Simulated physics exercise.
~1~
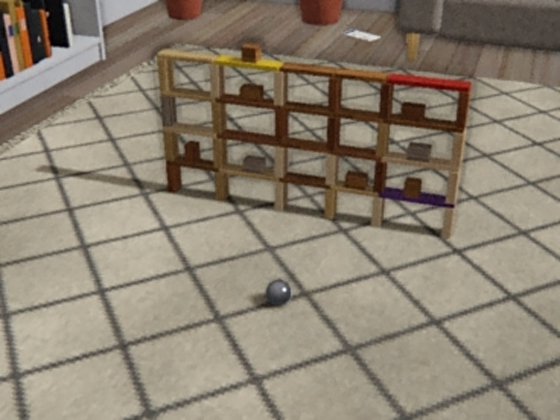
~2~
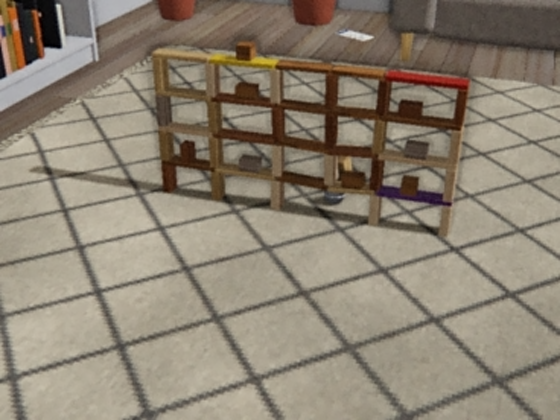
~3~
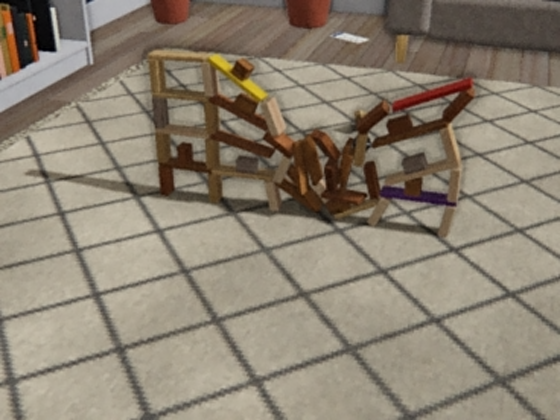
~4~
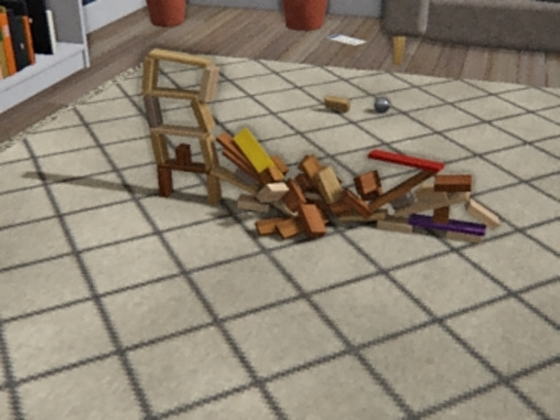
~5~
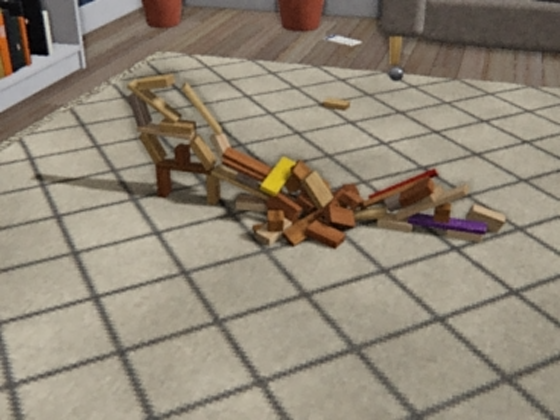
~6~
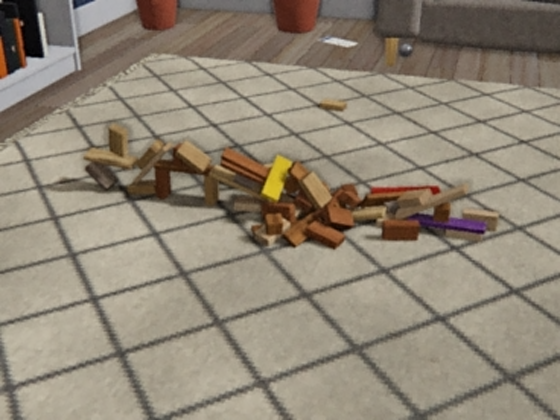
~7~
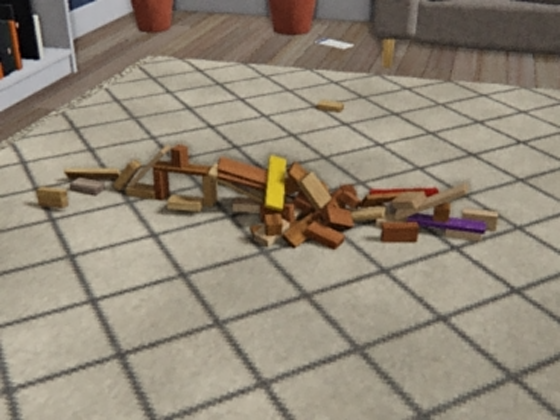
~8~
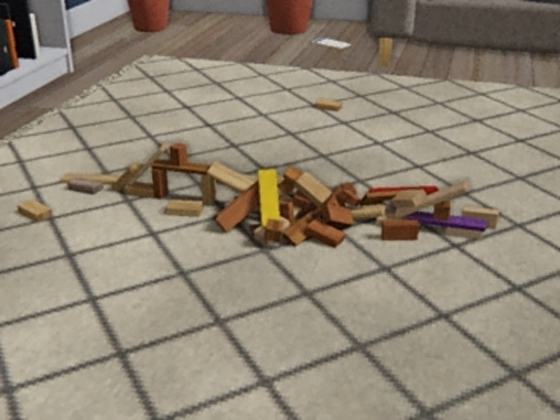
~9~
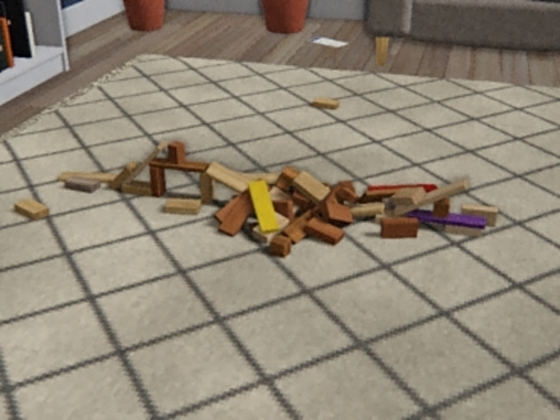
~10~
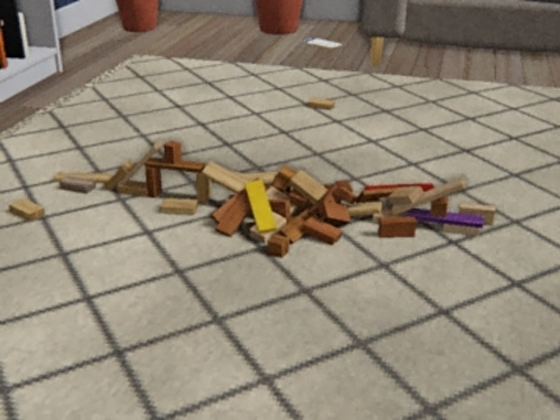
A wooden block structure collapsing after a steel ball rolls through it, the left end toppling last into a scattered heap.
